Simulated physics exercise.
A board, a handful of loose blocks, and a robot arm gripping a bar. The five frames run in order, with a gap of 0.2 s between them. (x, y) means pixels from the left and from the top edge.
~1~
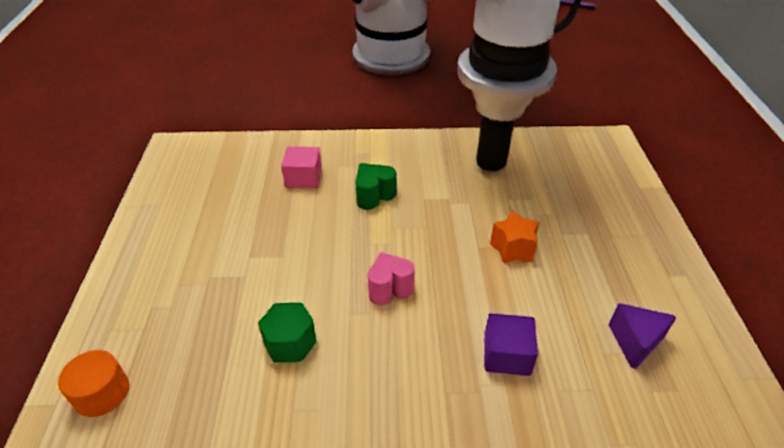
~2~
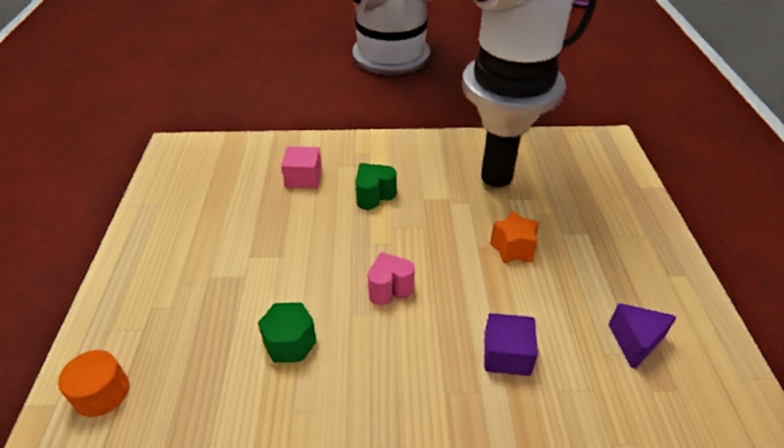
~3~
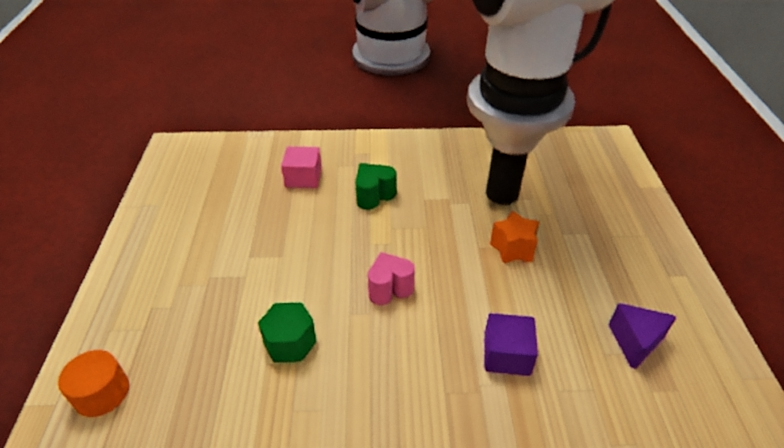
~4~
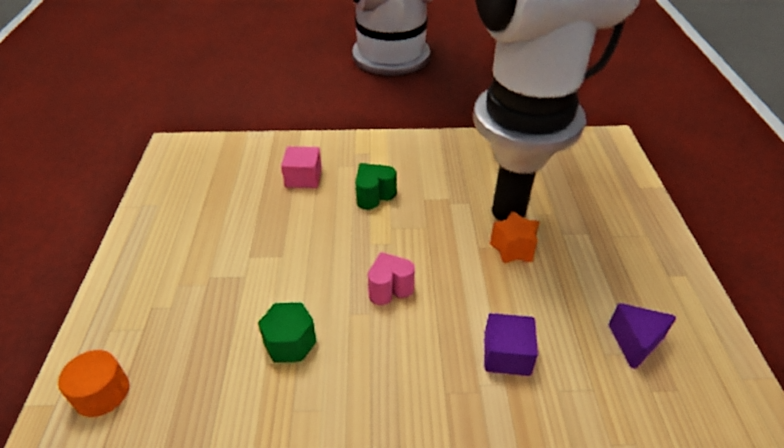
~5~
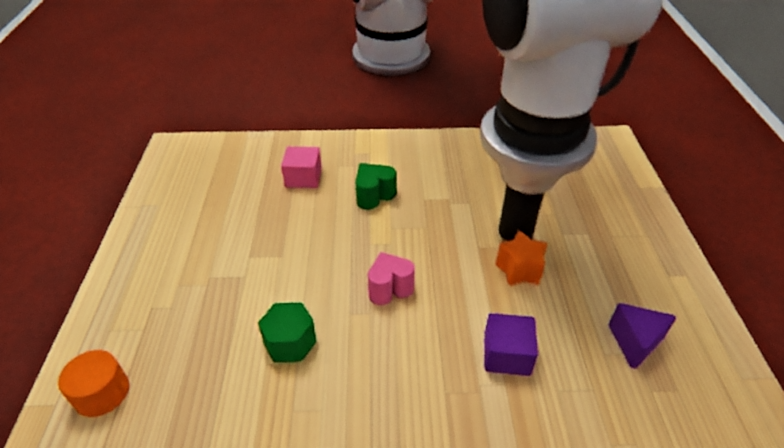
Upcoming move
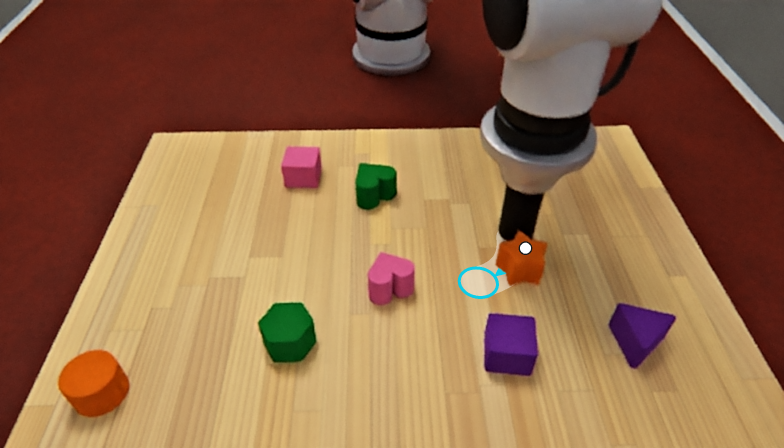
On a light wooden board over a dark red surface, a robot arm holds a short black bar near the far edge, with colourful blocks spread around. The bar moves steadily nearer, drifting slightly right, and reaches the orange star. It then pushes the star a little toward the viewer.
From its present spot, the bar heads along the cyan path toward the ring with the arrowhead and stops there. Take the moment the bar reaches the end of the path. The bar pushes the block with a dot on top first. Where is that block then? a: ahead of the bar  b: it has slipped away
b.
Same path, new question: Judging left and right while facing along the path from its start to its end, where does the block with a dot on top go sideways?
Pushed left.
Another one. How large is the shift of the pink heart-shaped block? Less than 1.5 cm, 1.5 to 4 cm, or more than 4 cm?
The displacement of the pink heart-shaped block is below 1.5 cm.
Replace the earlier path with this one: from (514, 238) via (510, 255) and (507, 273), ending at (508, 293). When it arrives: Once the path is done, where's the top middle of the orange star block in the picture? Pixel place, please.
If I read the scene right, the answer is (544, 295).
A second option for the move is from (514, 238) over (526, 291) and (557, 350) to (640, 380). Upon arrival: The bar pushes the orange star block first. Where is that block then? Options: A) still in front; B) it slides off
(B)
The line goes from (514, 238) by way of (513, 257) and (501, 273) to (478, 282); the dot is on the orange star block.
The first path, step by step. Halfway along, bar (510, 260); orange star block (532, 277), turned 30° anticlockwise.
At the end, bar (479, 276); pink heart-shaped block unmoved; purple square unmoved; orange star block (530, 282), turned 55° anticlockwise.
